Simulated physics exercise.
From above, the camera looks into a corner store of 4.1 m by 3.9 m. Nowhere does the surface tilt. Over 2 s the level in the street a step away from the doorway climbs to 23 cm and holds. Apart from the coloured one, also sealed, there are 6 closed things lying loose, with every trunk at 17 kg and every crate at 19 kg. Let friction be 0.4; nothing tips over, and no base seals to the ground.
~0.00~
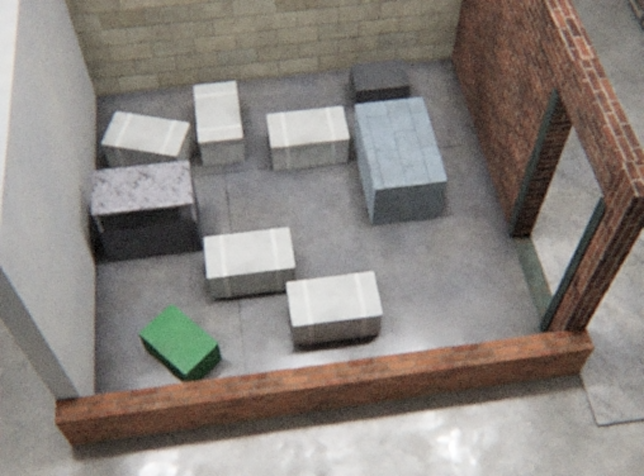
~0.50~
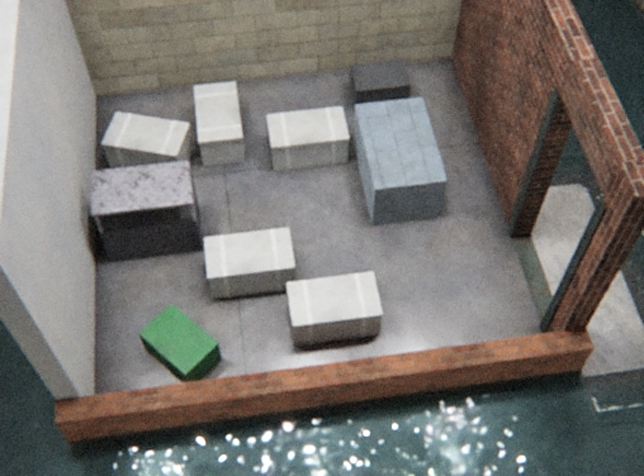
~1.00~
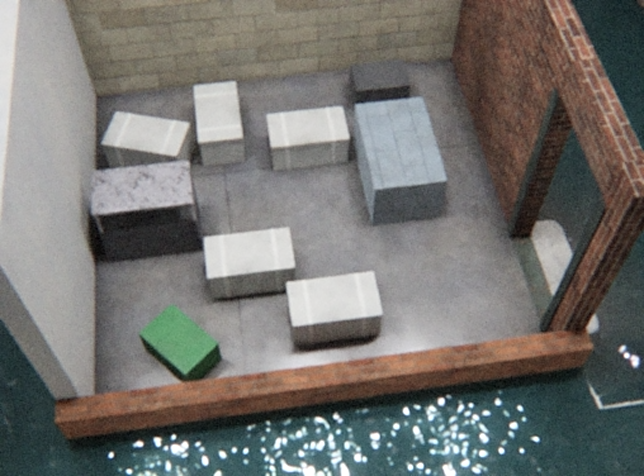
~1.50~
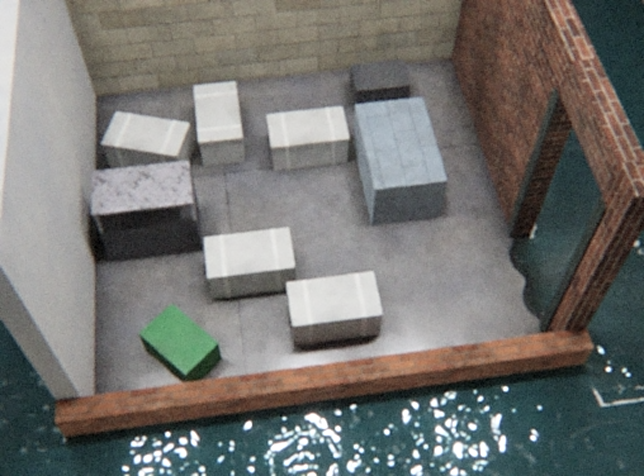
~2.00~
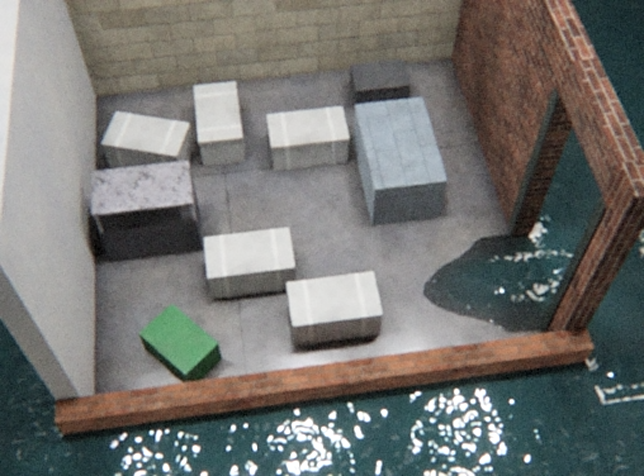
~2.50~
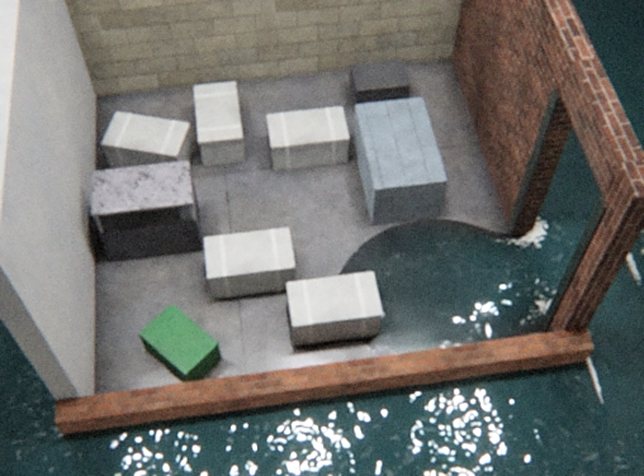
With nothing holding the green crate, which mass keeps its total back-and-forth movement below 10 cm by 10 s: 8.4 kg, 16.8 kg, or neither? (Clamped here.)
Neither.
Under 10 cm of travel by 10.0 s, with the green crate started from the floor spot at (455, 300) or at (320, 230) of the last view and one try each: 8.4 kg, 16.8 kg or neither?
At the first spot nothing offered works, at the second nothing offered works.
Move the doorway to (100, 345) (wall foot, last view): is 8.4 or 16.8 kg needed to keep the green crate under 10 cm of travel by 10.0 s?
That way, neither mass suffices.
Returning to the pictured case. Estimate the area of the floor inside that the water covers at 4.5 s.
Roughly 9.0 m2.
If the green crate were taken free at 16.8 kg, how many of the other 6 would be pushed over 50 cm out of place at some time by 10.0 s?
Result: 4.
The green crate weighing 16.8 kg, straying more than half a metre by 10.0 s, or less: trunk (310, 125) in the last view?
Result: Threshold not reached.
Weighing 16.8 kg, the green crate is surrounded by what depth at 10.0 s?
Around 17 cm.
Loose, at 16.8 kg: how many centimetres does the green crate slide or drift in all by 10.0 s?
Close to 80 cm, all told.
After 3.5 s the green crate would be 0 cm from its start with 8.4 kg and 0 cm from its start with 16.8 kg; 0 cm of water round it then.
After 4.5 s the green crate would be 55 cm from its start with 8.4 kg and 43 cm from its start with 16.8 kg; 5 cm of water round it then.
After 7.0 s the green crate would be 62 cm from its start with 8.4 kg and 66 cm from its start with 16.8 kg; 18 cm of water round it then.
After 10.0 s the green crate would be 51 cm from its start with 8.4 kg and 65 cm from its start with 16.8 kg; 17 cm of water round it then.
